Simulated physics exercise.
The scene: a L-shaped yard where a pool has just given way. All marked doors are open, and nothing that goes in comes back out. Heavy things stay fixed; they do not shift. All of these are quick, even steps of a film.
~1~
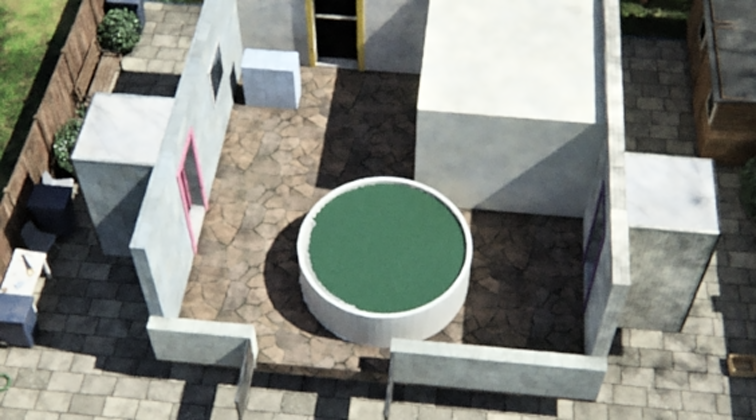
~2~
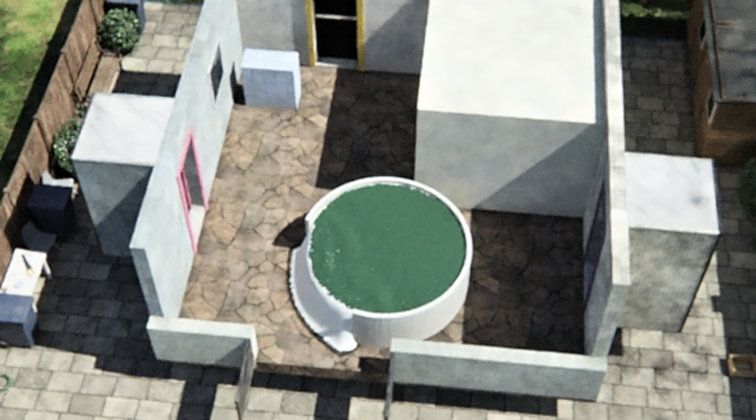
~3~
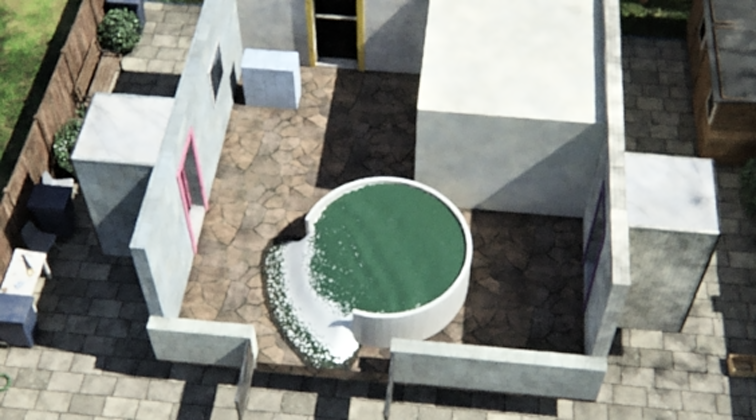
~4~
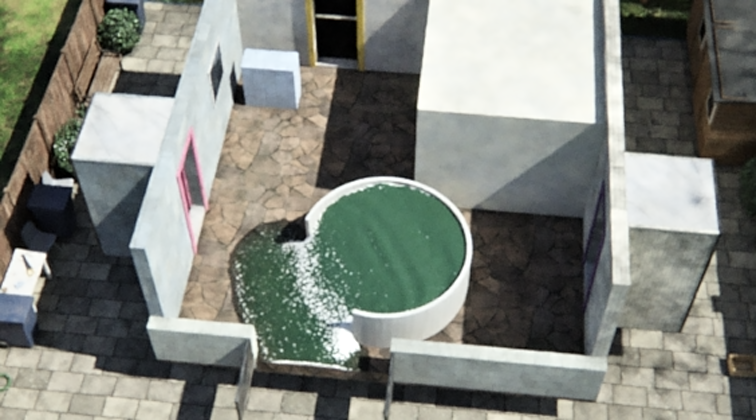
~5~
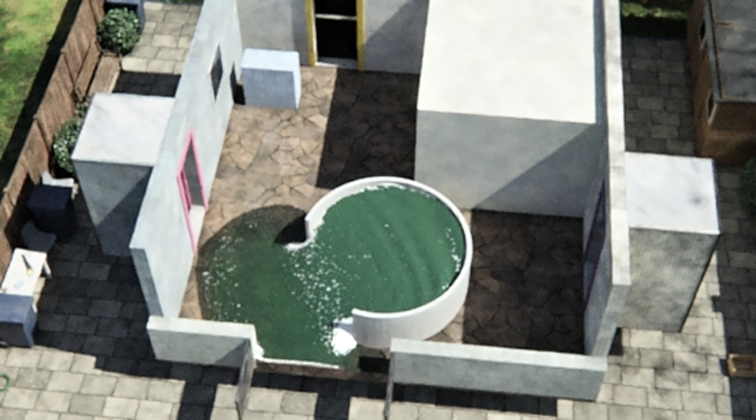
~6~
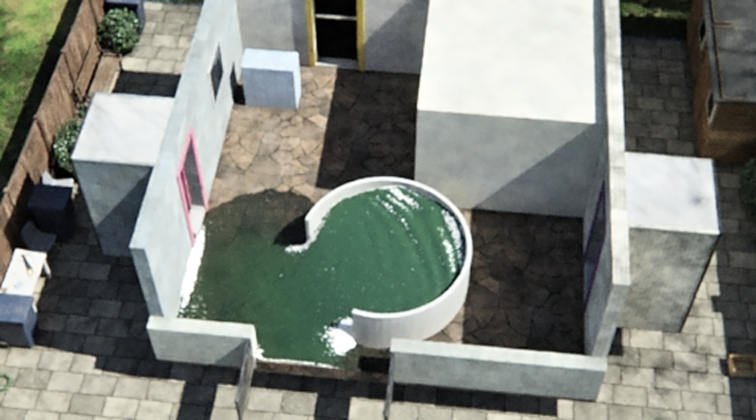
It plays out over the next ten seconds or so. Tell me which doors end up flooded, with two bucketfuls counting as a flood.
In the end the pink door will be over the limit; the yellow door will be over the limit; the purple door will be within bounds.
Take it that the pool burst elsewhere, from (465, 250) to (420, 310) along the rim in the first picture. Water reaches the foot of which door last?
The one in yellow, I reckon.
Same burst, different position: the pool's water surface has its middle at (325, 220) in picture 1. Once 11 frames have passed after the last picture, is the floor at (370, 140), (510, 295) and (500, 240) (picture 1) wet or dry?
My reading is missed by the flood first, missed by the flood next and missed by the flood last.
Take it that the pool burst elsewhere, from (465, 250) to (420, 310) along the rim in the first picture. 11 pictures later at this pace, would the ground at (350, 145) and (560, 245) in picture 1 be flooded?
The first spot is spared, the second swamped.
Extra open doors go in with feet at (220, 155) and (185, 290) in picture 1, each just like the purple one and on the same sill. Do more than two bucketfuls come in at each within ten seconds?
In order: Falls short; overshoots.
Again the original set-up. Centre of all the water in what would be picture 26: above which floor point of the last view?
Around pixel (302, 246).
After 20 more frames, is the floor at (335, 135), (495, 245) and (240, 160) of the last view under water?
Result, in order: Waterlogged / unflooded / waterlogged.
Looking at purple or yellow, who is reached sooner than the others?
My pick is the one in yellow.
A moment on, water covers 25 % of the floor; the pink door over two buckets in, the yellow door not reached, the purple door not reached.
Next, water covers 30 % of the floor; the pink door over two buckets in, the yellow door not reached, the purple door not reached.
Then, water covers 60 % of the floor; the pink door far over two buckets in, the yellow door wet at the sill, nothing in, the purple door not reached.
Later, water covers 65 % of the floor; the pink door far over two buckets in, the yellow door over two buckets in, the purple door not reached.
In the end, water covers 80 % of the floor; the pink door far over two buckets in, the yellow door far over two buckets in, the purple door wet at the sill, nothing in.
